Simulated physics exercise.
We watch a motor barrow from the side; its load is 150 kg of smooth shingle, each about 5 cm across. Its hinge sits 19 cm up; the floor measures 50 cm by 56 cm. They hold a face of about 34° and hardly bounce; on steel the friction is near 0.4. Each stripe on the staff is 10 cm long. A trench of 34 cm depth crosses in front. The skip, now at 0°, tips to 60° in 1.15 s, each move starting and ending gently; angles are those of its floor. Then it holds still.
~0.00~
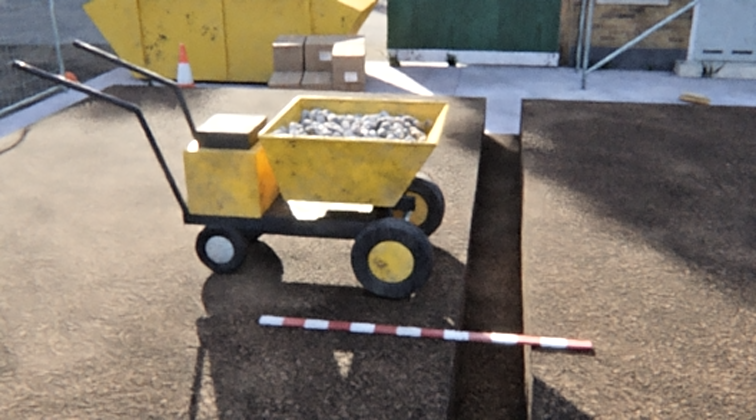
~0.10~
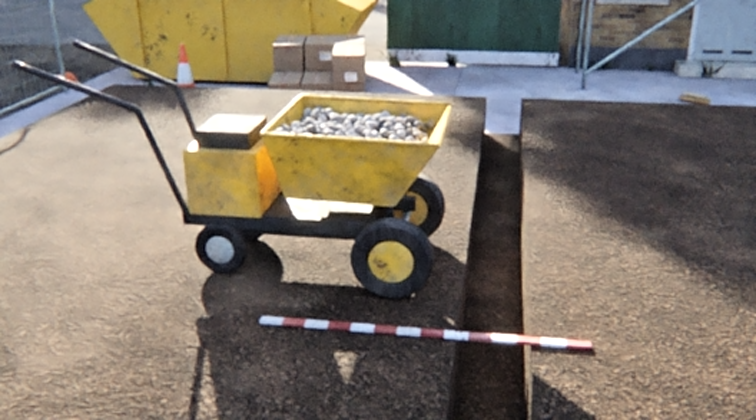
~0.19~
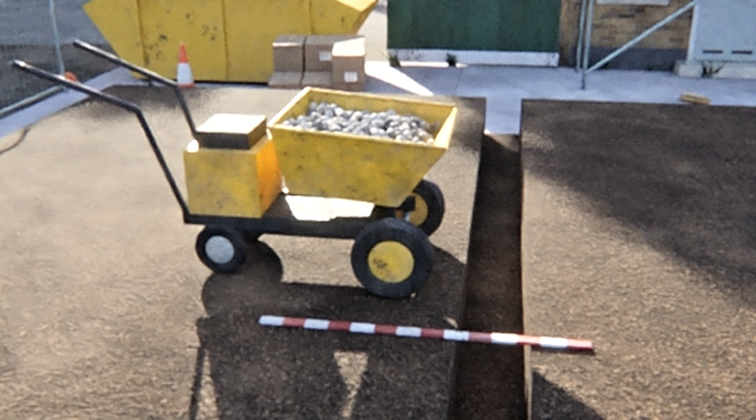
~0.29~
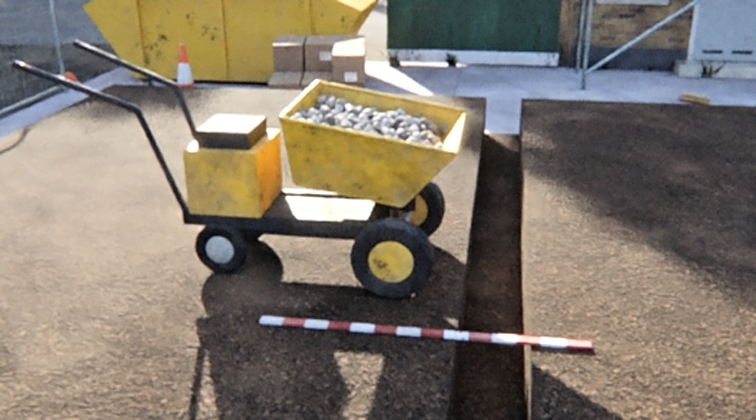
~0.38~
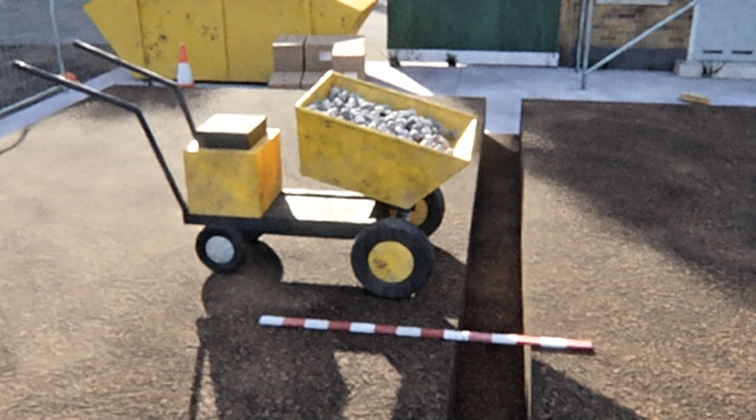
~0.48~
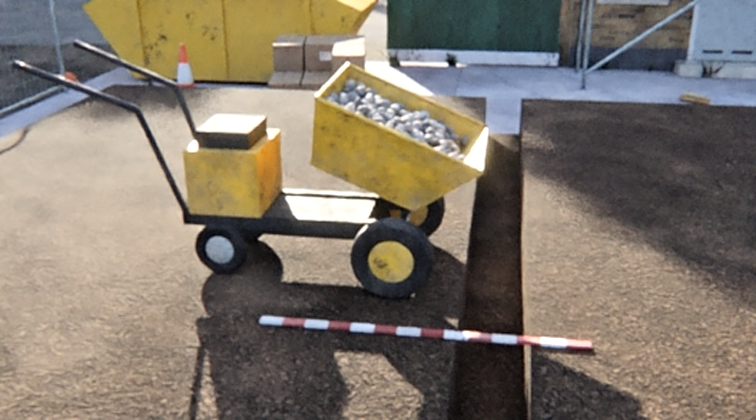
A yellow motor barrow with black handles and a skip full of smooth grey stones stands on rough brown ground, seen from the side in sunlight. A red-and-white striped staff lies in front of it, a narrow trench runs to its right, and a yellow container, orange cone and boxes sit behind. The skip gently starts tilting, its back rising and its lip lowering rightward, while the barrow stays put.
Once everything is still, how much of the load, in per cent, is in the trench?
Roughly 17 per cent ends in the trench.
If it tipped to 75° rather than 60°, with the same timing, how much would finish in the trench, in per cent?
In that case some 25 per cent.
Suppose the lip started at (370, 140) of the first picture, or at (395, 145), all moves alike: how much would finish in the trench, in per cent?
Near 60 per cent from the first place, 45 from the second.
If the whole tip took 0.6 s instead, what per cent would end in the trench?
It would be near 10 per cent.
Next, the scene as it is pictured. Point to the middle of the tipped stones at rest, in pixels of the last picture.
Near (564, 273).
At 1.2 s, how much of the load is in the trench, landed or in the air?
About 0 per cent by then.
After 0.9 s the floor is at 50°; 100 % in the skip; the foremost stones are at (508, 198).
After 1.2 s the floor is at 60°; 84 % in the skip, 1 % in the trench, 15 % past the trench; the foremost stones are at (591, 271).
After 1.6 s the floor is at 60°; 59 % in the skip, 1 % in the trench, 40 % past the trench; the foremost stones are at (685, 282).
After 3.5 s the floor is at 60°; 35 % in the skip, 17 % in the trench, 48 % past the trench; the foremost stones are past the picture's edge.
